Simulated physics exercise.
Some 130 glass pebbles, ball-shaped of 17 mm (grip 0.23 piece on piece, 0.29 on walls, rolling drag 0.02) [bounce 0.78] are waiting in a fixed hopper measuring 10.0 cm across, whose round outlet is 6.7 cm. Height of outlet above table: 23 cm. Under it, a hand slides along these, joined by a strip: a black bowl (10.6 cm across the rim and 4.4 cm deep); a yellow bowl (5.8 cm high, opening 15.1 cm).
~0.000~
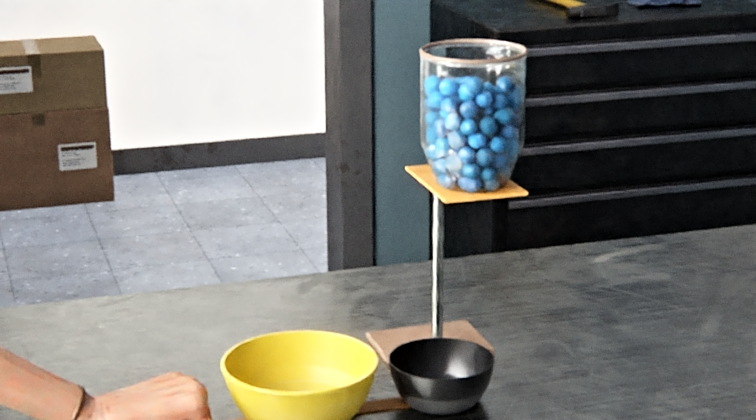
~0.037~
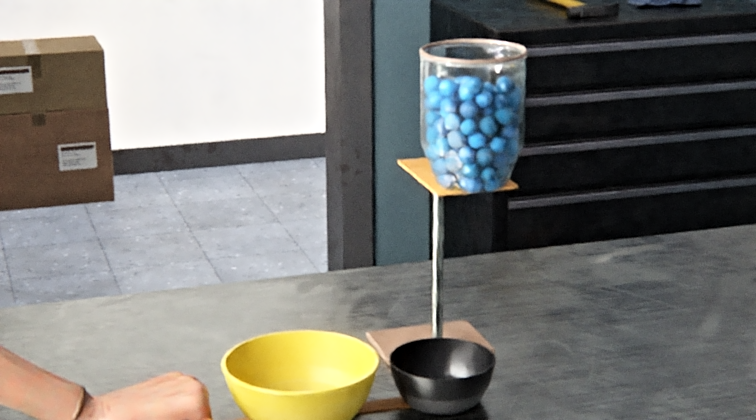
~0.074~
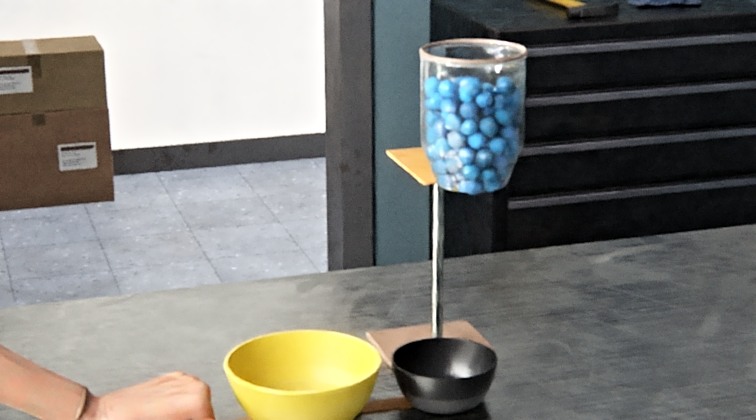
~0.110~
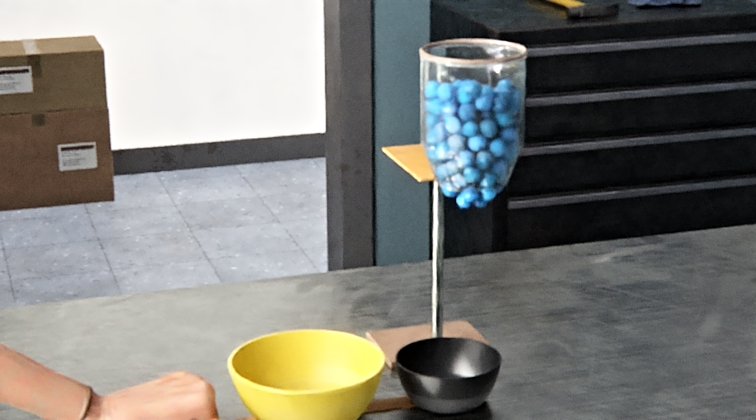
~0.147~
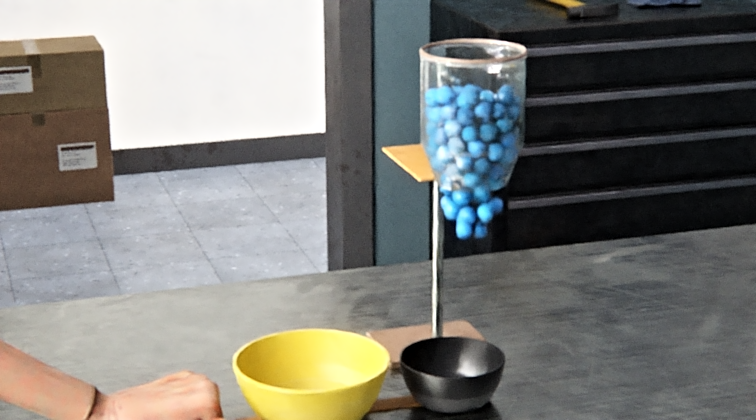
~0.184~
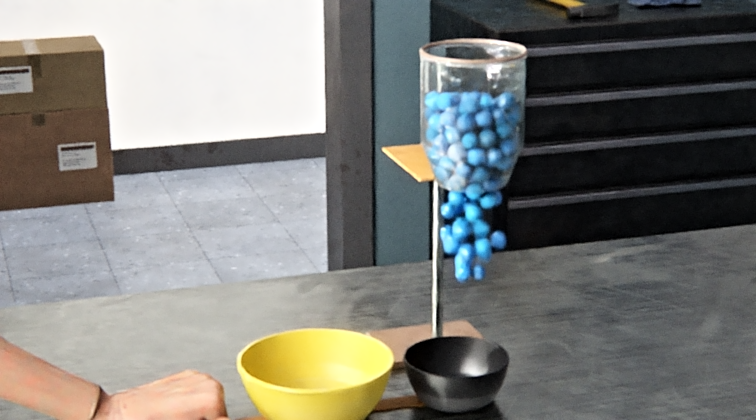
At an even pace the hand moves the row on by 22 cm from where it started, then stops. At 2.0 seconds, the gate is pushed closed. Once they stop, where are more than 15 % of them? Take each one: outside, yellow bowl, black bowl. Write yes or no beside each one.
Outside yes, yellow bowl no, black bowl yes.
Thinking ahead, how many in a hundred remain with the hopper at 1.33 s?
I'd put it at some 0 per cent.
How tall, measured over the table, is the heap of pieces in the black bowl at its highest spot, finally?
It reaches about 6.5 cm above the table.
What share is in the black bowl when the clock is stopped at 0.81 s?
Around 55 % at that point.
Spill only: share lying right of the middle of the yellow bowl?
That works out near 70 per cent of the spill.
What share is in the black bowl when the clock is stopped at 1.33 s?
Roughly 55 percent.
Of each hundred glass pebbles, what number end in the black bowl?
Roughly 55 percent.
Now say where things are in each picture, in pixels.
Dishes slid 0.0 cm; 0 pieces falling; top of the load at (434, 84); black bowl at (441, 358); yellow bowl at (300, 360), in the first frame.
Dishes slid 0.1 cm; 0 pieces falling; top of the load at (434, 84), in the second frame.
Dishes slid 0.3 cm; 0 pieces falling; top of the load at (475, 86), in the third frame.
Dishes slid 0.7 cm; 4 pieces falling; top of the load at (474, 88), in the fourth frame.
Dishes slid 1.2 cm; 14 pieces falling; top of the load at (469, 94), in the fifth frame.
Dishes slid 1.6 cm; 25 pieces falling; top of the load at (507, 101); black bowl at (456, 356); yellow bowl at (316, 358). They move about 12 cm a second, in the sixth frame.
After 0.81 s, outside 35 %, yellow bowl 5 %, black bowl 55 %, in the air 5 %; middle of all pieces on or above the table near (503, 359).
After 1.33 s, outside 40 %, yellow bowl 5 %, black bowl 55 %; middle of all pieces on or above the table near (551, 353).
Then, at 1.81 s, outside 40 %, yellow bowl 5 %, black bowl 55 %; middle of all pieces on or above the table near (607, 347).
Then, at 2.27 s, outside 40 %, yellow bowl 5 %, black bowl 55 %; middle of all pieces on or above the table near (629, 344).
In the end, at 3.3 s, outside 40 %, yellow bowl 5 %, black bowl 55 %, hopper 0 %.
